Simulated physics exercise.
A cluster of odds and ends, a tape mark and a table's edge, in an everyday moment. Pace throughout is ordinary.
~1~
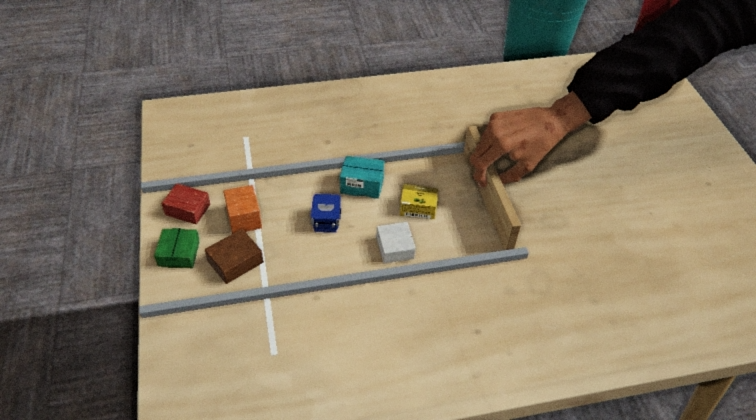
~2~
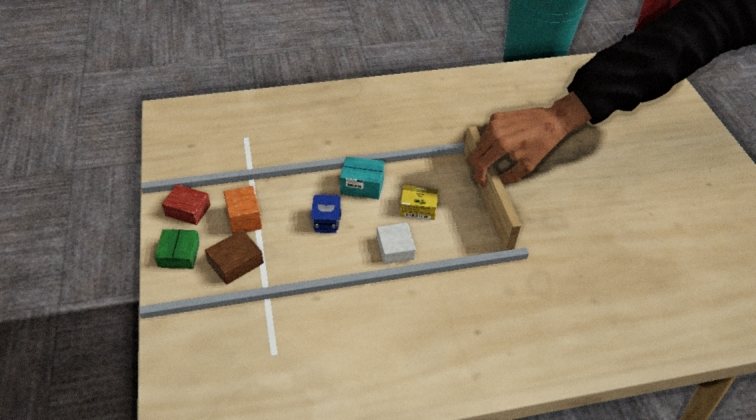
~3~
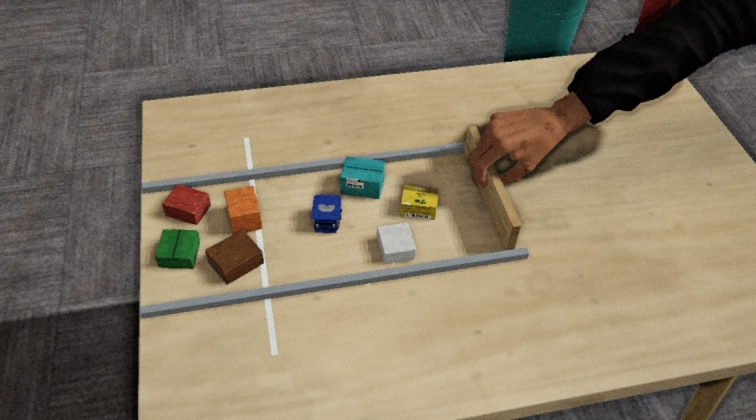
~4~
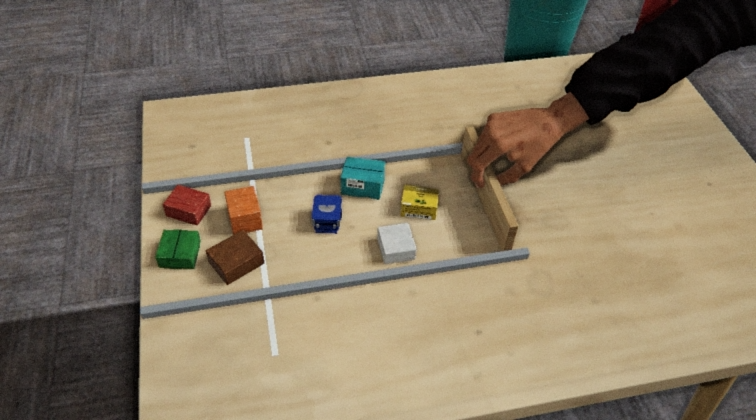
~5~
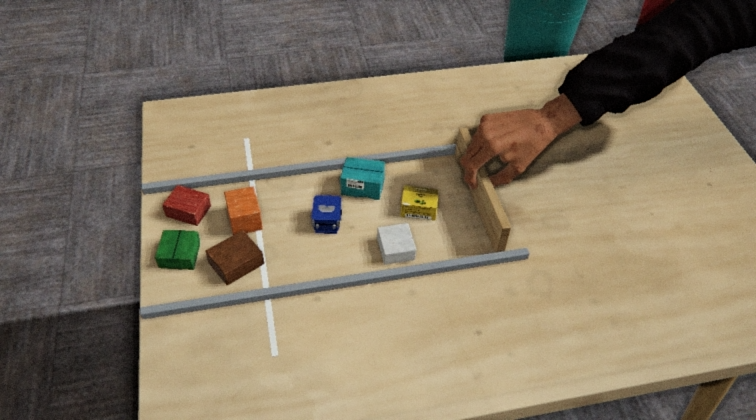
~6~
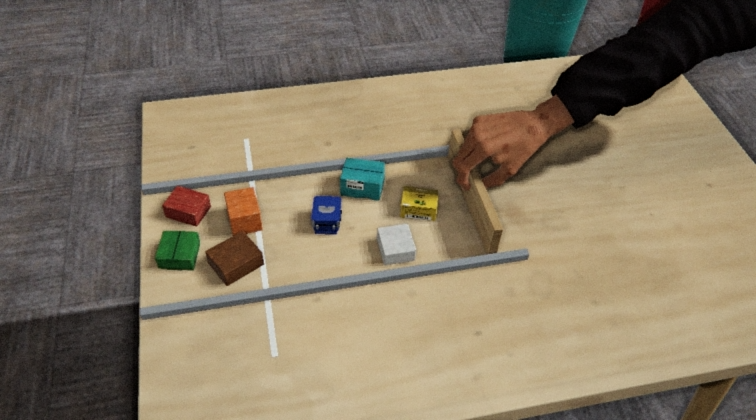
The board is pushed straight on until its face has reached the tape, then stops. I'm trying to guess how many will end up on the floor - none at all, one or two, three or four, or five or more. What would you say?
I'd say none at all.
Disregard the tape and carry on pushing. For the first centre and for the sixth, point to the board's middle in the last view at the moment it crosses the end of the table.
The first one at (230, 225), the next at (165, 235).
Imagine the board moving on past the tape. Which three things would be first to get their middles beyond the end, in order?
The green box, the orange block, then the red block.
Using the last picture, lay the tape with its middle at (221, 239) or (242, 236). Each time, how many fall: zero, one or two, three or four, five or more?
Result per position - first: One to two, second: No fall at all.
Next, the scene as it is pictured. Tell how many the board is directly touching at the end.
I count 3 of them.
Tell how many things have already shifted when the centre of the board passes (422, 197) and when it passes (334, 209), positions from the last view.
First 1, after that 4.
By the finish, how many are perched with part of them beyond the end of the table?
Count of overhanging things: 1.
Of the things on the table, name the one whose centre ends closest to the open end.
The red block.
Soon after, none off yet; green box at rest near (178, 250); red block at rest near (187, 206); brown block at rest near (235, 258).
In the end, the number that fall off is zero.
